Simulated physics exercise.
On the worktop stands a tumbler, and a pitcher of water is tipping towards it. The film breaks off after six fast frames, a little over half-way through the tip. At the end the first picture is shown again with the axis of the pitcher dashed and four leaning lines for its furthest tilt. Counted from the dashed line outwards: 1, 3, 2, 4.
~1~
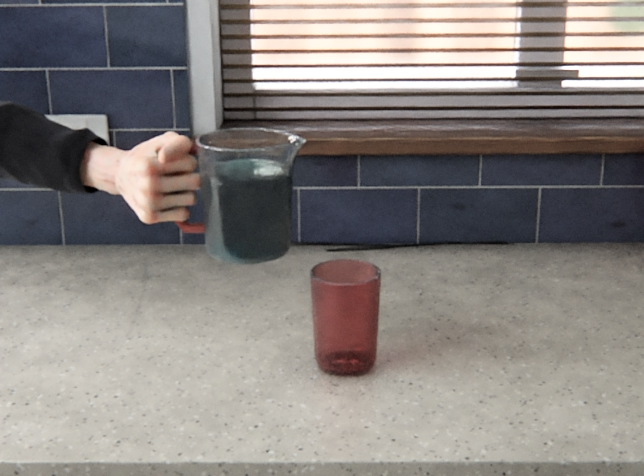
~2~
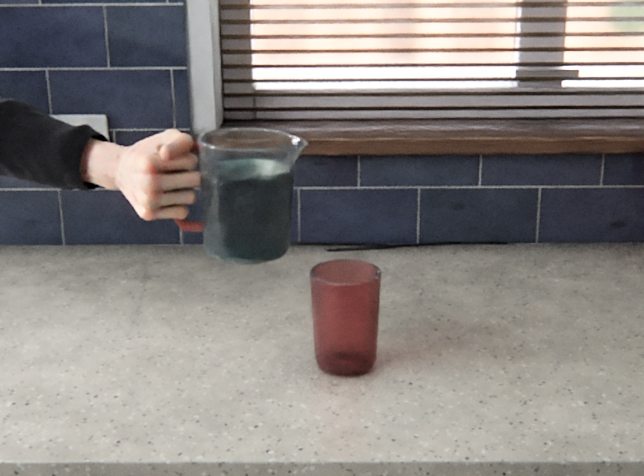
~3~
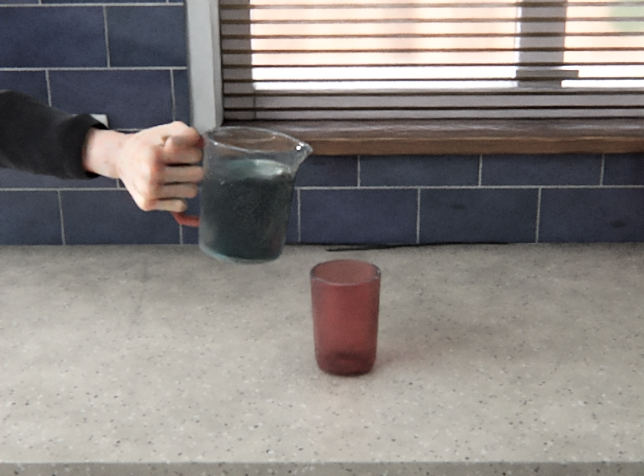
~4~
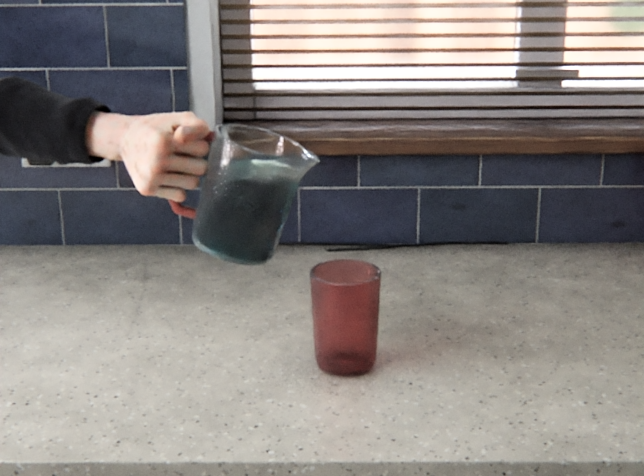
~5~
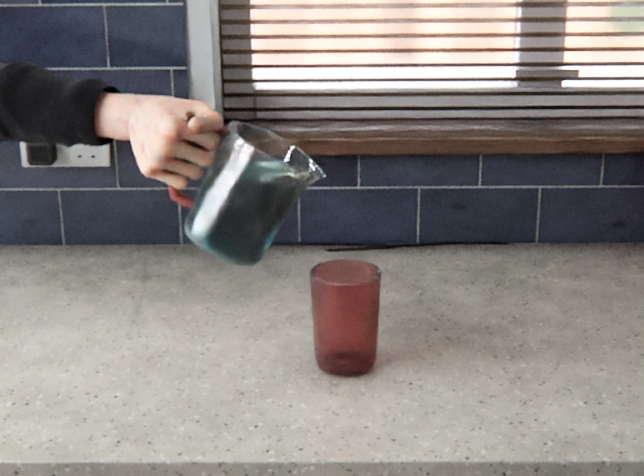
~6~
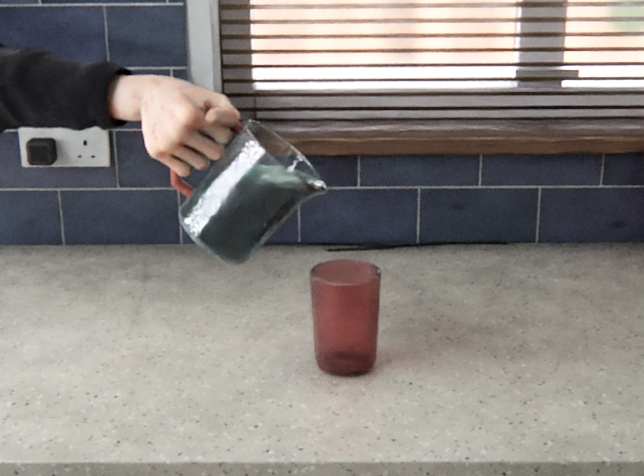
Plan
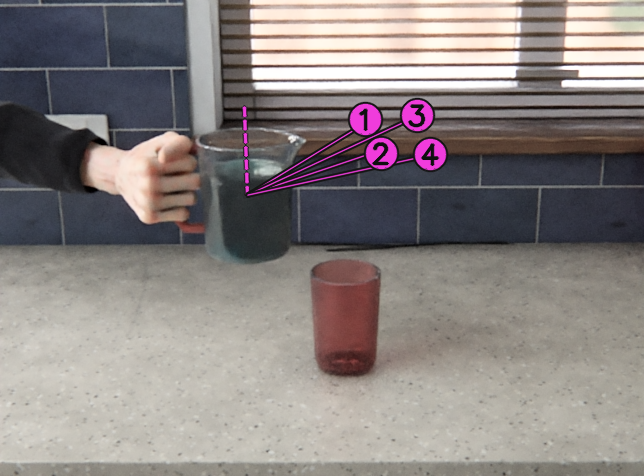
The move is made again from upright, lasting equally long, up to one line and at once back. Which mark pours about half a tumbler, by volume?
It is 3.
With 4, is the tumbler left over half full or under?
Over half.
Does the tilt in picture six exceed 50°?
No, it does not.
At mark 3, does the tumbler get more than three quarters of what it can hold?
No, less.
In magenta, 1 at (352, 131); 2 at (364, 155); 3 at (402, 123); 4 at (414, 158).
With 1, the tumbler ends with about 36 % of what it can hold; 3 % of the water is spilt.
With 2, the tumbler ends with about 67 % of what it can hold; 5 % of the water is spilt.
With 3, the tumbler ends with about 49 % of what it can hold; 5 % of the water is spilt.
With 4, the tumbler ends with about 84 % of what it can hold; 6 % of the water is spilt.
